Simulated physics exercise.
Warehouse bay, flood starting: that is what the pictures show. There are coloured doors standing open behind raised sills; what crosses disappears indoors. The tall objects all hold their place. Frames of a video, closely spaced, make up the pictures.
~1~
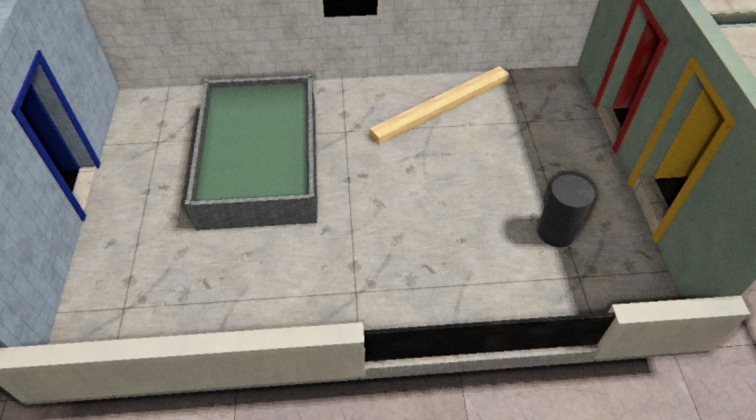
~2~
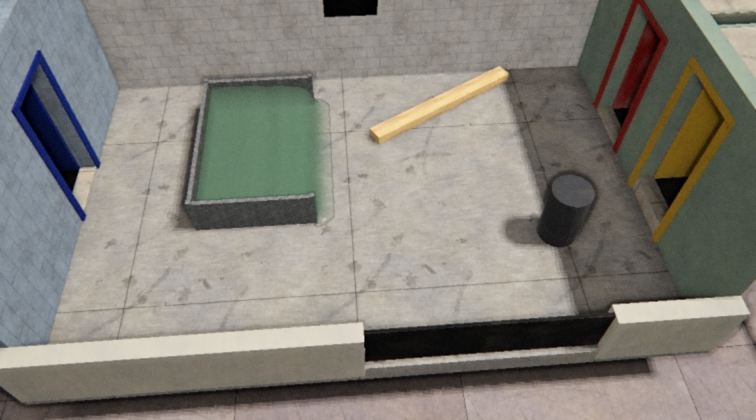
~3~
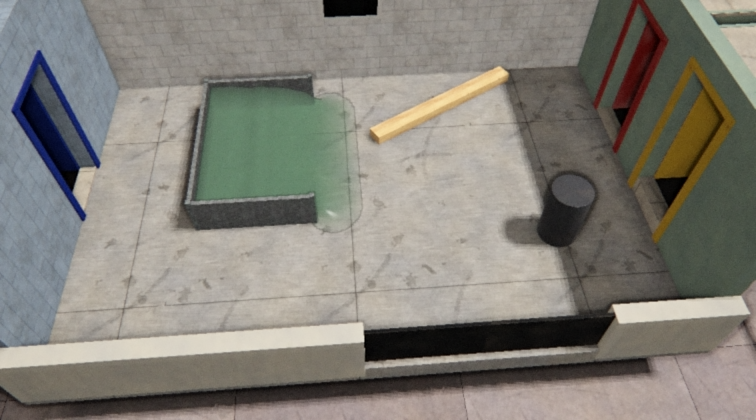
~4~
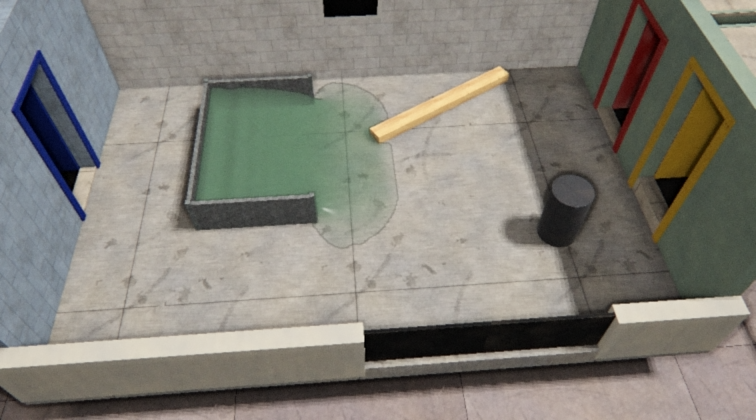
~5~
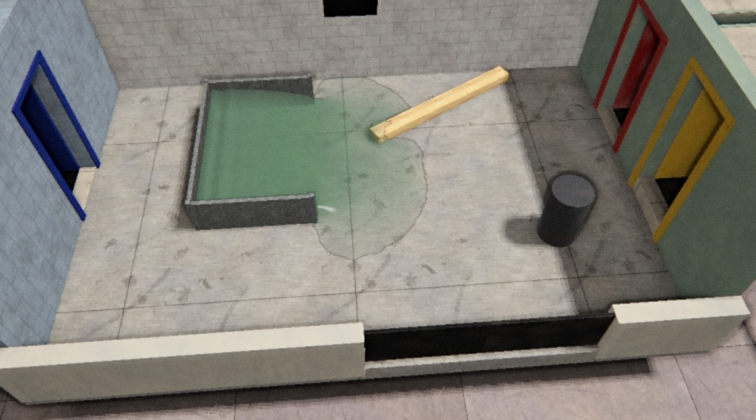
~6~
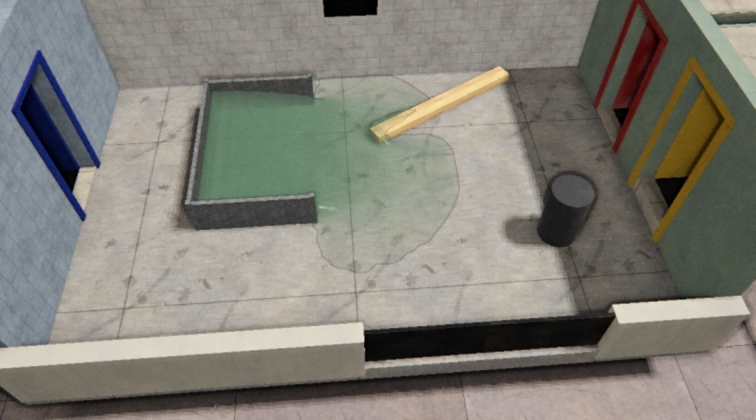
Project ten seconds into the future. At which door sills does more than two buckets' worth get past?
Result: I predict the blue door will remain at two buckets or below; I predict the yellow door will remain at two buckets or below; I predict the red door will overshoot two buckets.
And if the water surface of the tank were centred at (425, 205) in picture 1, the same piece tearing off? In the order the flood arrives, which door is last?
The blue door comes last.
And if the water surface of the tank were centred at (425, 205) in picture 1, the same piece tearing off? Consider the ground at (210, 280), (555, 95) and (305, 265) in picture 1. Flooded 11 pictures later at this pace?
As listed: Dry, under water, not flooded.
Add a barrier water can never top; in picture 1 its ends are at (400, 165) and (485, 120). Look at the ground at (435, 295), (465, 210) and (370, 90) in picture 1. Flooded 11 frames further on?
Lab note - point 1: Inundated; point 2: Inundated; point 3: Inundated.
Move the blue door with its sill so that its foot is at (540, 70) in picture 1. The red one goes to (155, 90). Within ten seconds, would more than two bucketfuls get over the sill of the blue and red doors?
So the blue one ends up above and the red one ends up below.
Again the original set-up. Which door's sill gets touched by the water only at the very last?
Looking at the pictures, the answer is the blue door.
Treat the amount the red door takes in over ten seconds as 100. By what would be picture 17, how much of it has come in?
Near 5 in a hundred.
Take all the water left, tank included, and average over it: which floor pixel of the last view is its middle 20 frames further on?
I'd point to (448, 163).
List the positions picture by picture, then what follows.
The first picture shows still water in the tank at (255, 138).
In the second picture, the front is at (319, 102), out from the gap at (311, 151).
In the third picture, water pours out at (311, 152) and has run to (333, 97).
In the fourth picture, water pours out at (311, 153) and has run to (350, 89).
In the fifth picture, the front is at (381, 90), out from the gap at (311, 152).
In the sixth picture, the front is at (429, 104), out from the gap at (311, 153).
A moment on, water covers 35 % of the floor; the blue door not reached, the yellow door not reached, the red door not reached.
Next, water covers 50 % of the floor; the blue door not reached, the yellow door wet at the sill, nothing in, the red door under two buckets in.
Then, water covers 55 % of the floor; the blue door not reached, the yellow door wet at the sill, nothing in, the red door over two buckets in.
Later, water covers 65 % of the floor; the blue door not reached, the yellow door wet at the sill, nothing in, the red door far over two buckets in.
In the end, water covers 90 % of the floor; the blue door wet at the sill, nothing in, the yellow door wet at the sill, nothing in, the red door far over two buckets in.
